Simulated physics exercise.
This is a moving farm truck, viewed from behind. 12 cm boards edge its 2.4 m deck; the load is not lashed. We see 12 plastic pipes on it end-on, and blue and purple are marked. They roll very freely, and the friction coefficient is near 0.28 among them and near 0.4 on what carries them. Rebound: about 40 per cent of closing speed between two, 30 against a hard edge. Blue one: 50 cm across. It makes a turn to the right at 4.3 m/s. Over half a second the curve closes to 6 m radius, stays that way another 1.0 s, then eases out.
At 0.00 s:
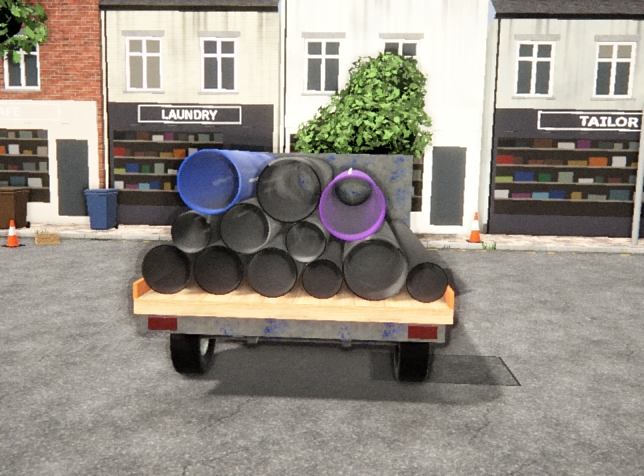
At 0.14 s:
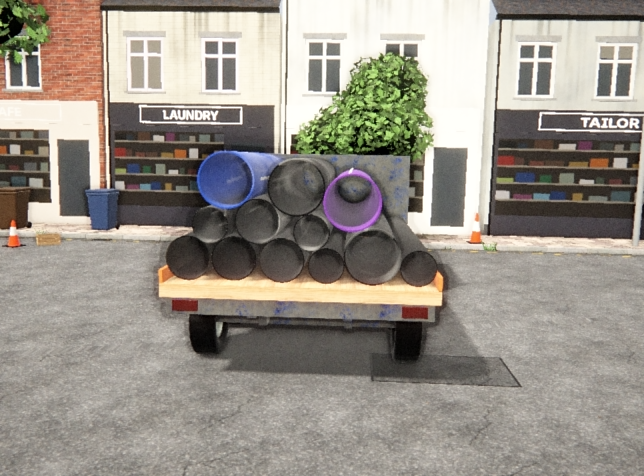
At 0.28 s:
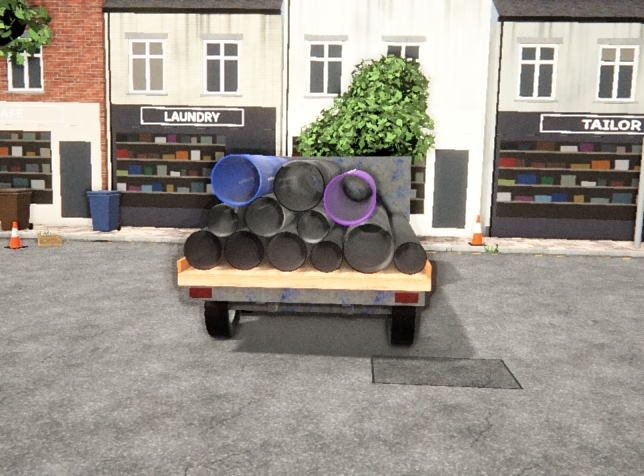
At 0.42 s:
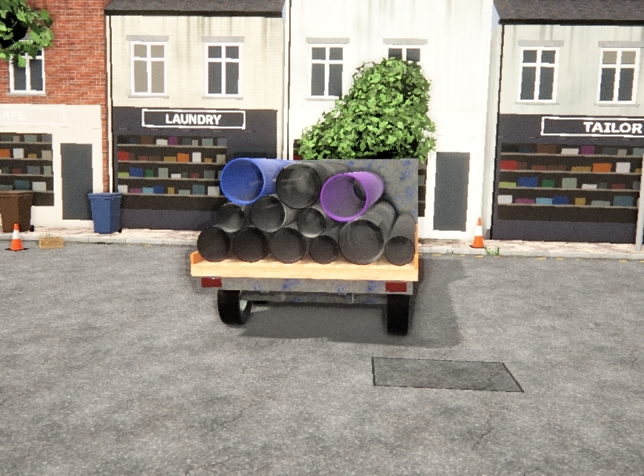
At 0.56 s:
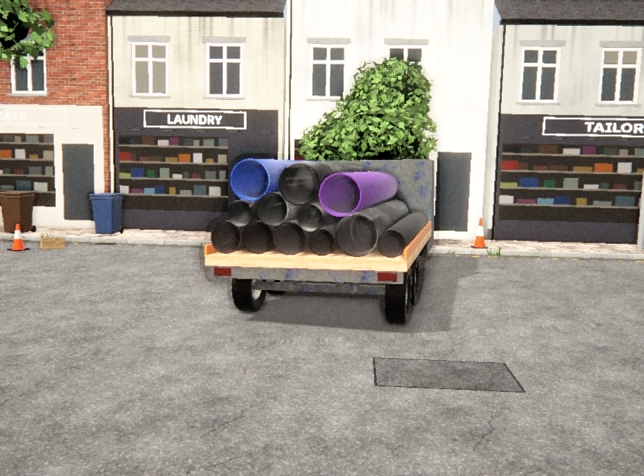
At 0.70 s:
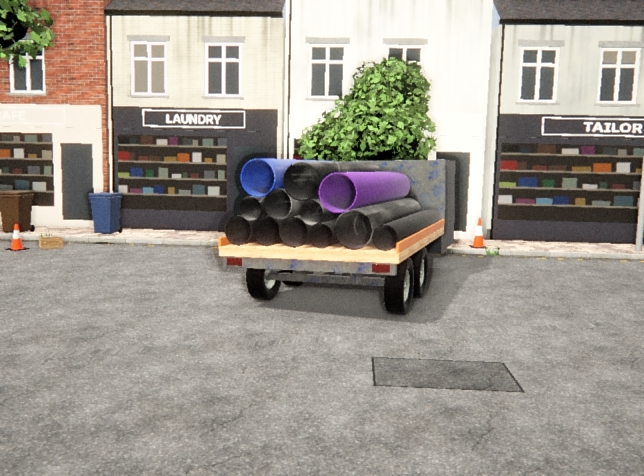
A flatbed farm truck, seen from behind on a grey paved street, faces a row of shops with signs reading laundry and tailor, a leafy tree between them. Stacked pipes show their open ends, mostly black, with a blue one at upper left and a purple one at upper right. The truck moves away, then turns right, its bed leaning slightly left, while the camera stays almost still.
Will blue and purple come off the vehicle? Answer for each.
Blue: It comes off. Purple: It stays put.
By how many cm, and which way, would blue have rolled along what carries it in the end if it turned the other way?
Rightwards by roughly 0 cm.
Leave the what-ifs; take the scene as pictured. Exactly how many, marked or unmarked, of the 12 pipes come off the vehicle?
Exactly 1.
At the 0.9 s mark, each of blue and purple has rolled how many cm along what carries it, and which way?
By then blue is 10 left of its start, and purple is 5 left of its start.
By 0.9 s, blue is up on others, 45 cm from the left edge, rolling left; purple is up on others, 85 cm from the right edge; 0 gone from the deck.
By 1.1 s, blue is up on others, 30 cm from the left edge, rolling left; as before, purple; 0 gone from the deck.
By 1.3 s, blue is up on others, 5 cm from the left edge, rolling left; as before, purple; 0 gone from the deck.
By 1.5 s, blue is over the left board and falling; as before, purple; 1 gone from the deck.
Finally (3.0 s), blue is over the left board and gone; purple is up on others, 80 cm from the right edge; 1 gone from the deck.
